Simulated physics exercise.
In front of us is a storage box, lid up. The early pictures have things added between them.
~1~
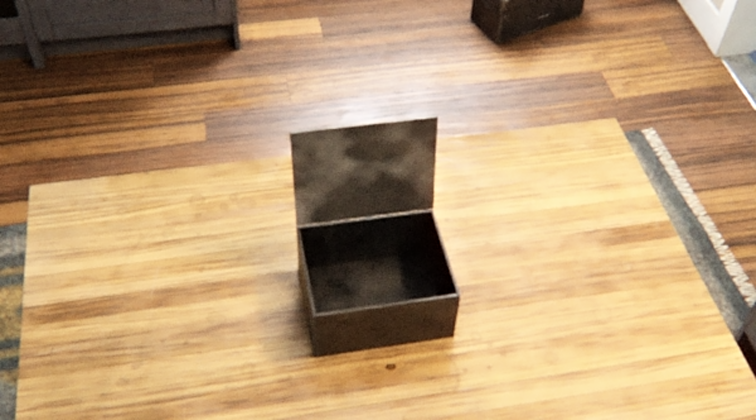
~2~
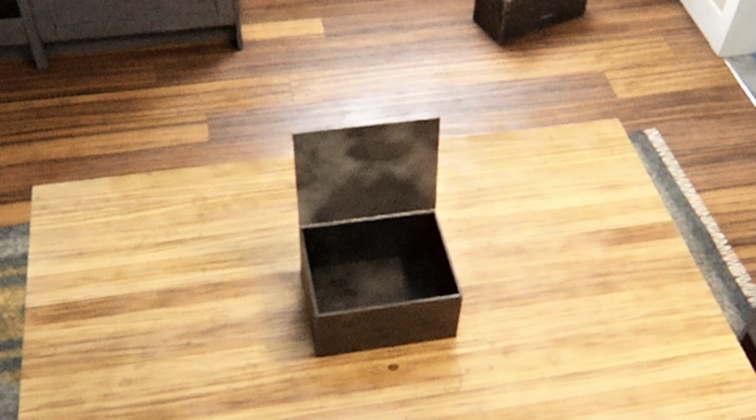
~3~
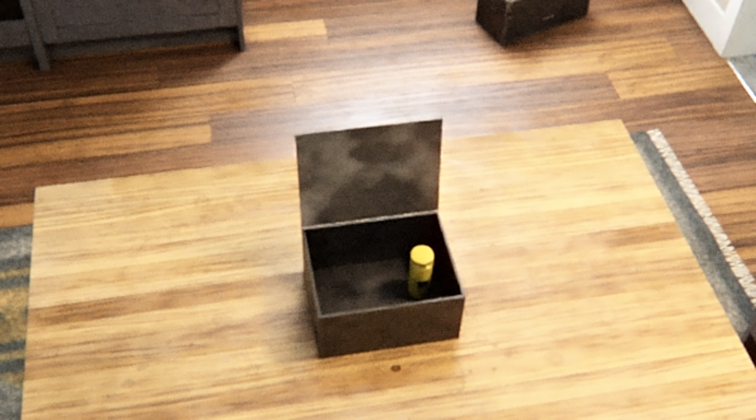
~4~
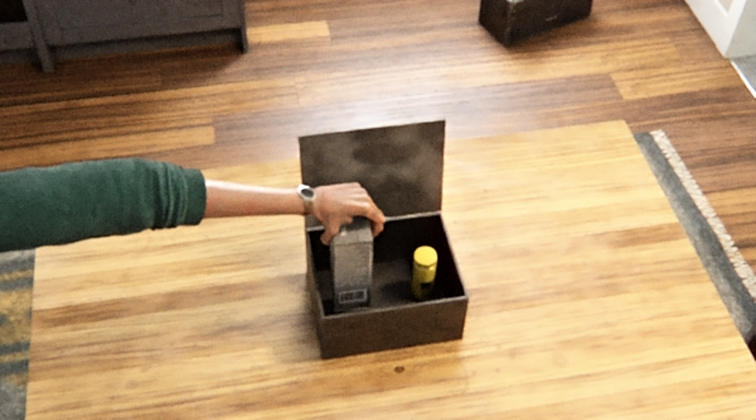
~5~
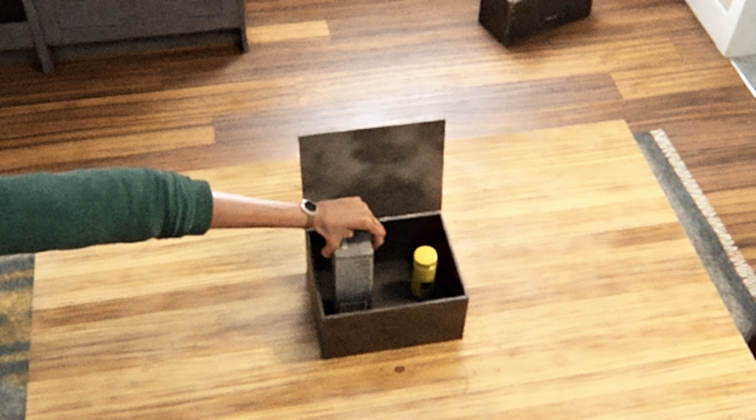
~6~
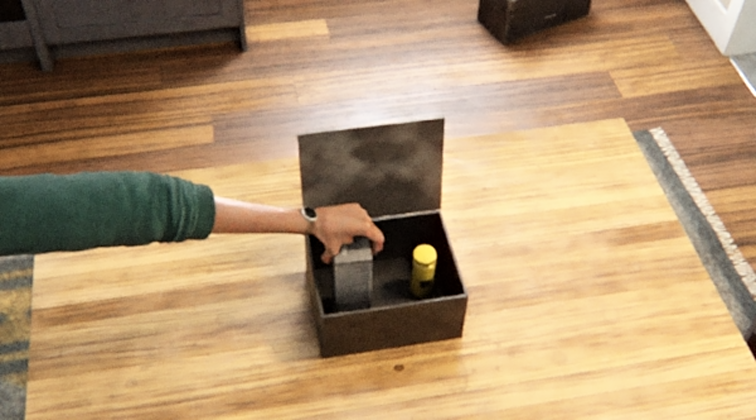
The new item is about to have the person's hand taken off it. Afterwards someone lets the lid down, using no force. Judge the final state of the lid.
Gapes.
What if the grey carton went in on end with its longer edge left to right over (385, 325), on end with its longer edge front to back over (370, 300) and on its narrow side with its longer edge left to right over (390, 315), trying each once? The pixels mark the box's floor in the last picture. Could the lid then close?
Try 1: Lid not shut; try 2: Lid not shut; try 3: Lid shut.
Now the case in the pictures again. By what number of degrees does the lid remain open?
The answer is about 40 degrees.
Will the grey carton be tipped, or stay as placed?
As it turns out, it keeps its original angle.
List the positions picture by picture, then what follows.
In the first picture, the last thing is not in view yet.
In the second picture, the last thing is not in view yet.
In the third picture, the last thing is not in view yet; yellow shaker (420, 272).
In the fourth picture, coming down; grey carton (351, 263); yellow shaker (424, 274).
In the fifth picture, coming down; grey carton (352, 275); yellow shaker (424, 273).
In the sixth picture, in place under the hand; grey carton (351, 280); yellow shaker (423, 272).
Then, 1.10 s on from there, lid starting down.
Then, 1.50 s on from there, lid 66° above the rim.
Then, 1.70 s on from there, lid 47° above the rim.
In the end, lid 42° above the rim; both unmoved. At the end, from the last picture's camera, grey carton near (351, 280).
